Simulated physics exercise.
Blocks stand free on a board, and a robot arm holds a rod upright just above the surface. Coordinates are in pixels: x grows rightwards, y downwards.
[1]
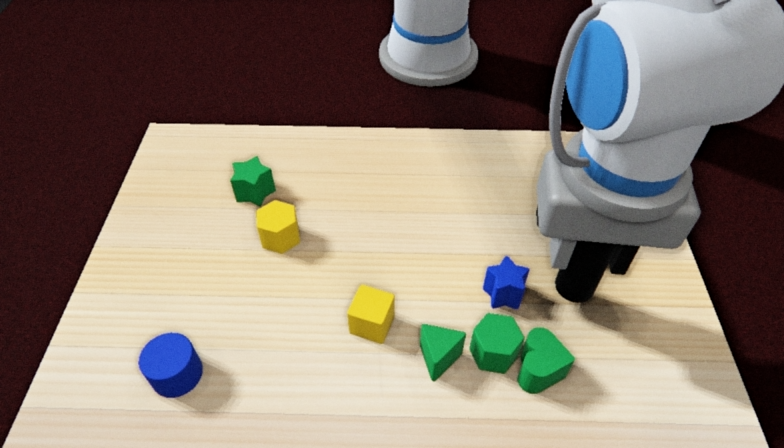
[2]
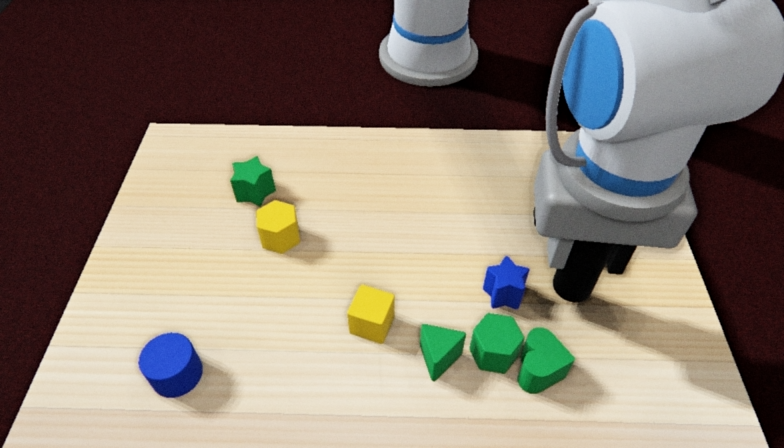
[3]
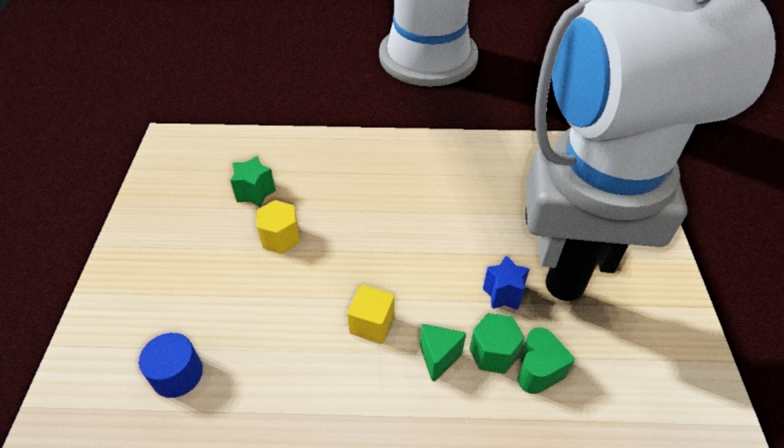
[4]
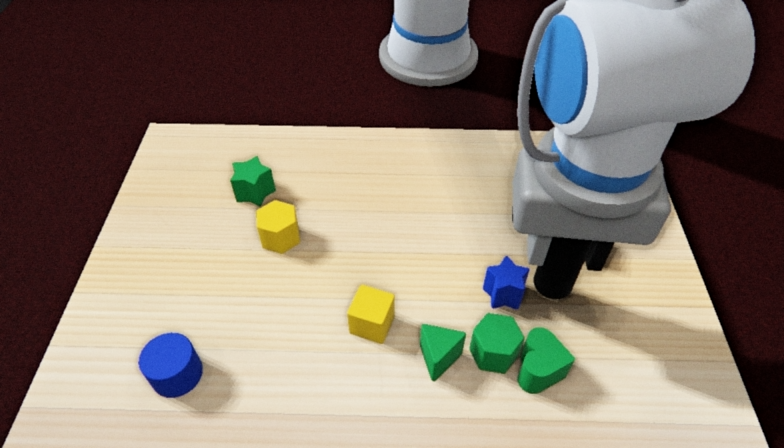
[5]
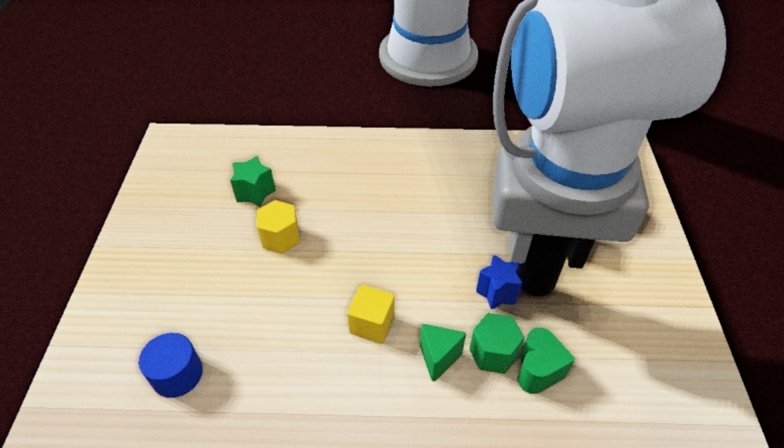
The robot arm moved its black rod slowly left across the wooden board until it nudged the blue star slightly left, while the green, yellow and other blue blocks stayed where they were.
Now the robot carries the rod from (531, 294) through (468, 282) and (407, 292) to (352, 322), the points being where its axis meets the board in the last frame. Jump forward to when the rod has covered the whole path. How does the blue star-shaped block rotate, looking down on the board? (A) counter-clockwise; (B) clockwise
B - clockwise.
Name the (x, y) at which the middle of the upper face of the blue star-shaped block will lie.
When the path ends, it will be at (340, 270).
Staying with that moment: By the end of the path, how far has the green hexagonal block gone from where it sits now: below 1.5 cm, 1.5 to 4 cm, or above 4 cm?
Final distance: Less than 1.5 cm.
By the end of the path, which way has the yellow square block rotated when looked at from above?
It is turned anticlockwise.
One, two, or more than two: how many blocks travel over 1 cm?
Moved: Exactly two.
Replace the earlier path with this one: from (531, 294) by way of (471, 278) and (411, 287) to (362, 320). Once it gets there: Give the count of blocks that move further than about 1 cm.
The result: Two blocks.
What follows on the original path. One third of the way, rod (468, 270); blue star-shaped block (434, 262).
Two thirds of the way, rod (407, 280); blue star-shaped block (372, 267).
At the end, rod (351, 310); yellow square block (342, 337), turned 20° anticlockwise; green hexagonal block unmoved; blue star-shaped block (340, 270), turned 60° clockwise.
